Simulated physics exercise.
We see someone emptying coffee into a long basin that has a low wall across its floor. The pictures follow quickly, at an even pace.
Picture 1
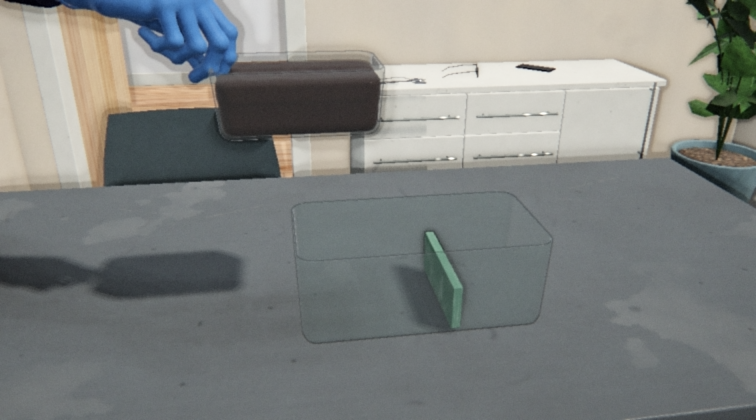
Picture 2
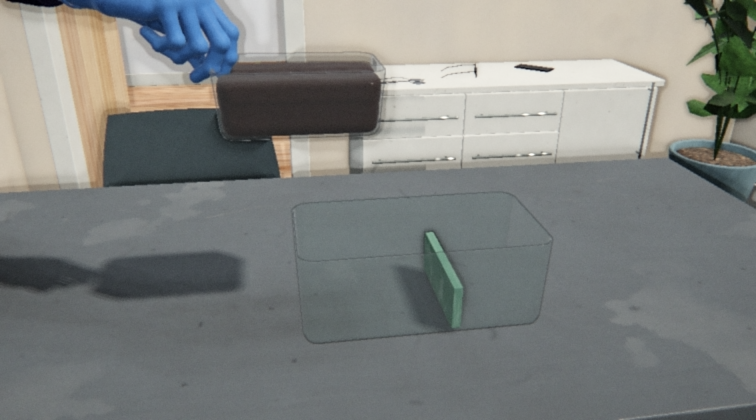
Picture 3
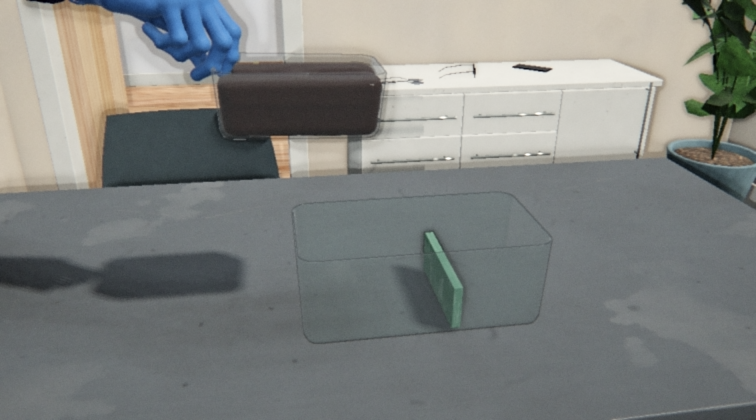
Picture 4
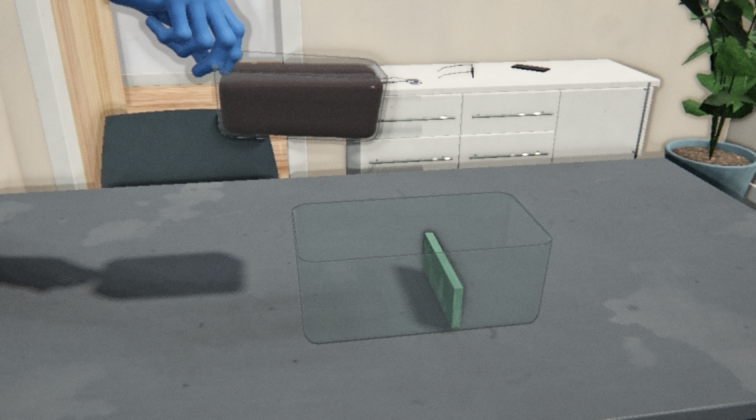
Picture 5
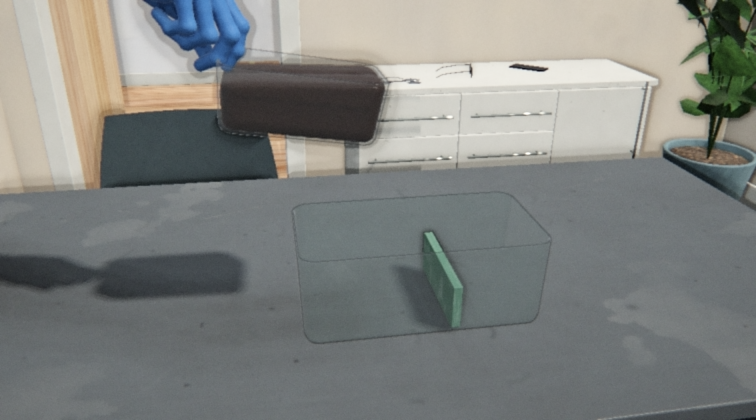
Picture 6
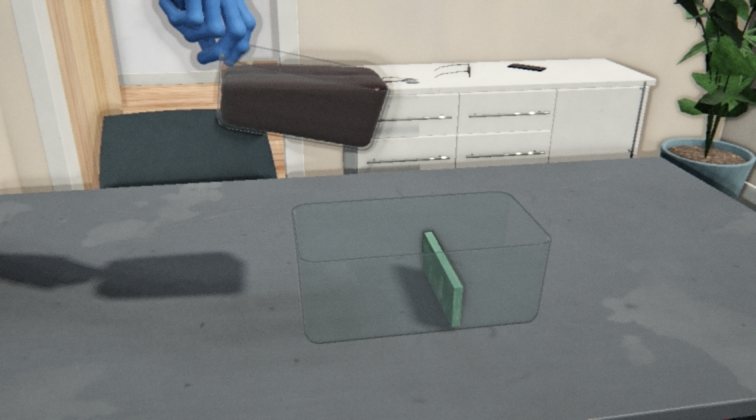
Above a grey table holding a long, clear basin with a low green wall across its floor, a blue-gloved hand slowly tilted a see-through container of dark coffee, its right side dipping slightly.
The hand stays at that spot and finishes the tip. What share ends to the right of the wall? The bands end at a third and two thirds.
In the end between a third and two thirds is right of the wall.
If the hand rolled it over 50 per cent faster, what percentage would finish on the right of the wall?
Near 35 %.
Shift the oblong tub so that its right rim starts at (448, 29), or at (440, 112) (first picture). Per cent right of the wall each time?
Roughly 65 per cent, and 75 per cent.
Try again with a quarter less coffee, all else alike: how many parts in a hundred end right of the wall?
Near 25 %.
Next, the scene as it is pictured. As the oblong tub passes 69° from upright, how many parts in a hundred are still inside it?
Some 25 per cent.
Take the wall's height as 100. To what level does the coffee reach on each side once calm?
Some 30 per cent left and 50 right.
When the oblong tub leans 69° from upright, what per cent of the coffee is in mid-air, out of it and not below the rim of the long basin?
Near 40 %.
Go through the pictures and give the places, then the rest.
In the first frame, it leans 0°; its right rim is at (378, 62); the coffee meets the walls at (216, 74) and (375, 69); the long basin's rim runs from (294, 232) to (532, 216); the wall's top is at (442, 259).
In the second frame, it leans 1°; its right rim is at (379, 63); the coffee meets the walls at (218, 74) and (376, 70).
In the third frame, it leans 2°; its right rim is at (380, 66); the coffee meets the walls at (219, 74) and (376, 72).
In the fourth frame, it leans 5°; its right rim is at (381, 71); the coffee meets the walls at (221, 74) and (377, 73).
In the fifth frame, it leans 8°; its right rim is at (382, 76); the coffee meets the walls at (222, 74) and (379, 75).
In the sixth frame, it leans 13°; its right rim is at (383, 83); the coffee meets the walls at (223, 75) and (382, 77); 1 per cent is over the edge.
A moment on, the oblong tub is tipped part way and 24 per cent is still to pour, 7 is left of the wall and 26 right of it.
Next, the oblong tub is tipped right over and 2 per cent is still to pour, 40 is left of the wall and 46 right of it.
Then the oblong tub is tipped right over and 0 per cent is still to pour, 46 is left of the wall and 46 right of it.
Later the oblong tub is tipped right over and 0 per cent is still to pour, 46 is left of the wall and 46 right of it.
At rest 46 per cent lies left of the wall, 46 right of it and 8 outside.
